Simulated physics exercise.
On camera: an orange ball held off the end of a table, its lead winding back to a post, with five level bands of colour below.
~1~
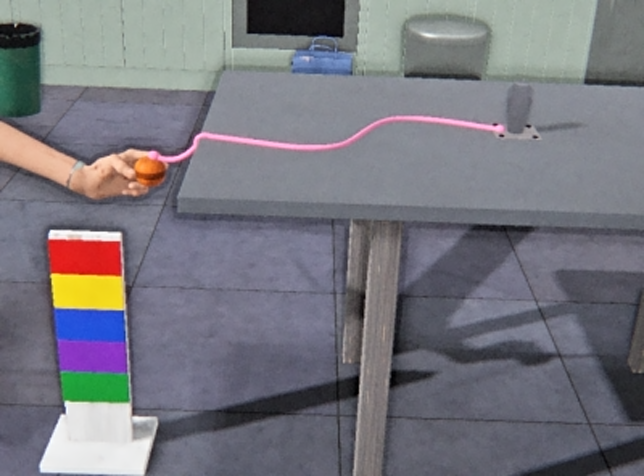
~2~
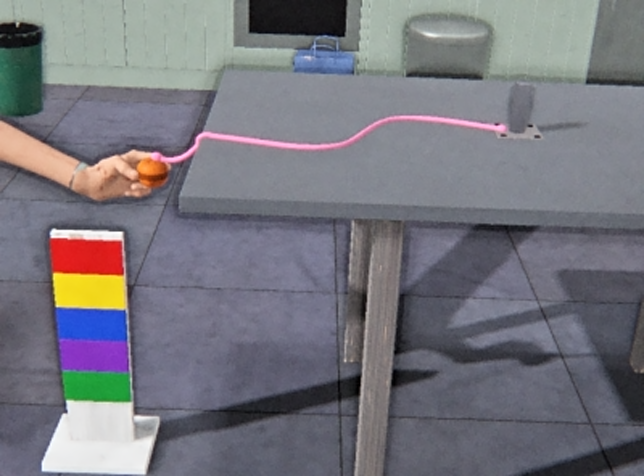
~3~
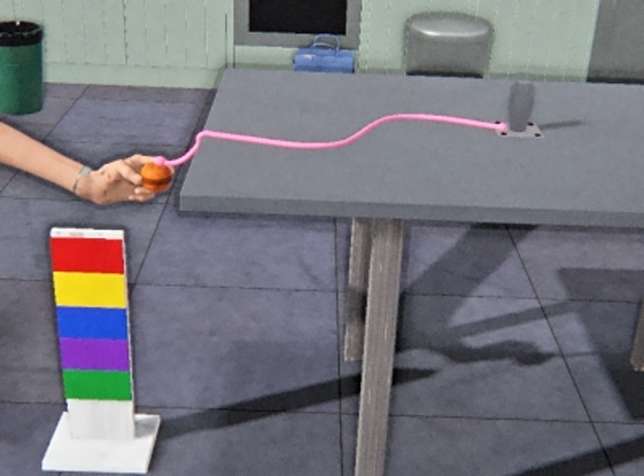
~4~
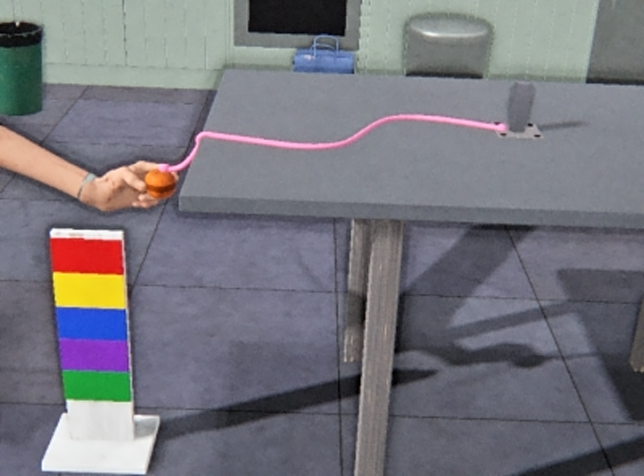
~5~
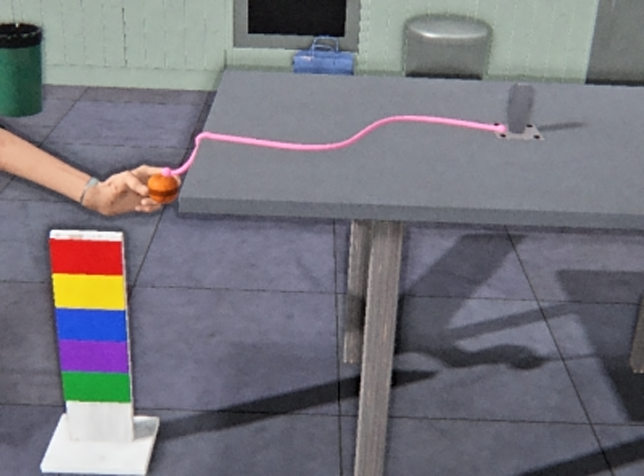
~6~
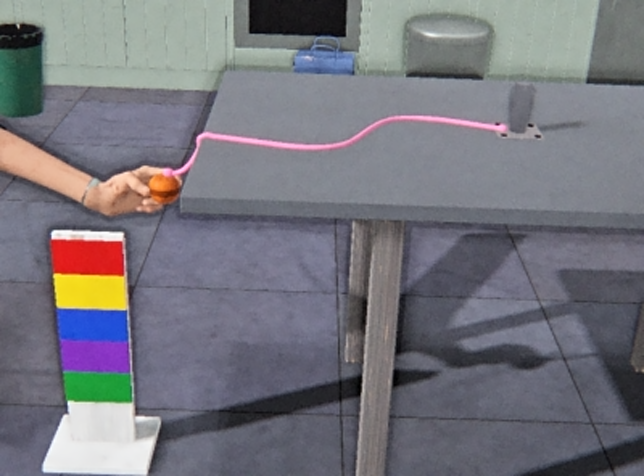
A hand reaches in from the left, holding an orange ball off the end of a grey table in a tiled room with pale green walls, seen from slightly above. A pink cord winds across the tabletop from the ball to a grey post, and a white stand below bears red, yellow, blue, purple and green bands. The hand moves the ball slightly right and down, while the camera stays essentially still.
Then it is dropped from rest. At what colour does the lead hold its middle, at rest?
The red one.
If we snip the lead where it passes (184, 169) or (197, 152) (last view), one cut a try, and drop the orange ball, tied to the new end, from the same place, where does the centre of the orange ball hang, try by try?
Near (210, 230) and (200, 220).
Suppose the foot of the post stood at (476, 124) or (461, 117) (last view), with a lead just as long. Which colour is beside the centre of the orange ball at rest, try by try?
In that order: Yellow; yellow.
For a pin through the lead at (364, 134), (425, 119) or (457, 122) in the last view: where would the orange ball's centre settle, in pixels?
Near (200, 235), (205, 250) and (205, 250).
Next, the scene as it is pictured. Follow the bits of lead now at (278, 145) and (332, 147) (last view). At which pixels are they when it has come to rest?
At (224, 132), then (278, 132).
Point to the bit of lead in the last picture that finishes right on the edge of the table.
The one at (252, 142).
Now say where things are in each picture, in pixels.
Orange ball (150, 171); red (85, 259); yellow (88, 293); blue (90, 326); purple (93, 358); green (95, 389), in the first picture.
Orange ball (153, 172); lead through (469, 124) (396, 119) (360, 136) (298, 147) (226, 138), in the second picture.
Orange ball (157, 176), in the third picture.
Orange ball (161, 183); lead through (469, 123) (396, 118) (360, 135) (298, 146) (226, 137), in the fourth picture.
Orange ball (163, 188), in the fifth picture.
Orange ball (165, 188); lead through (470, 124) (396, 119) (360, 136) (299, 147) (227, 138), in the sixth picture.
Early on, ball near (216, 260); level with red.
Midway, ball near (192, 256); level with red.
Finally, ball near (205, 258); level with red. The lead holds its middle at red.
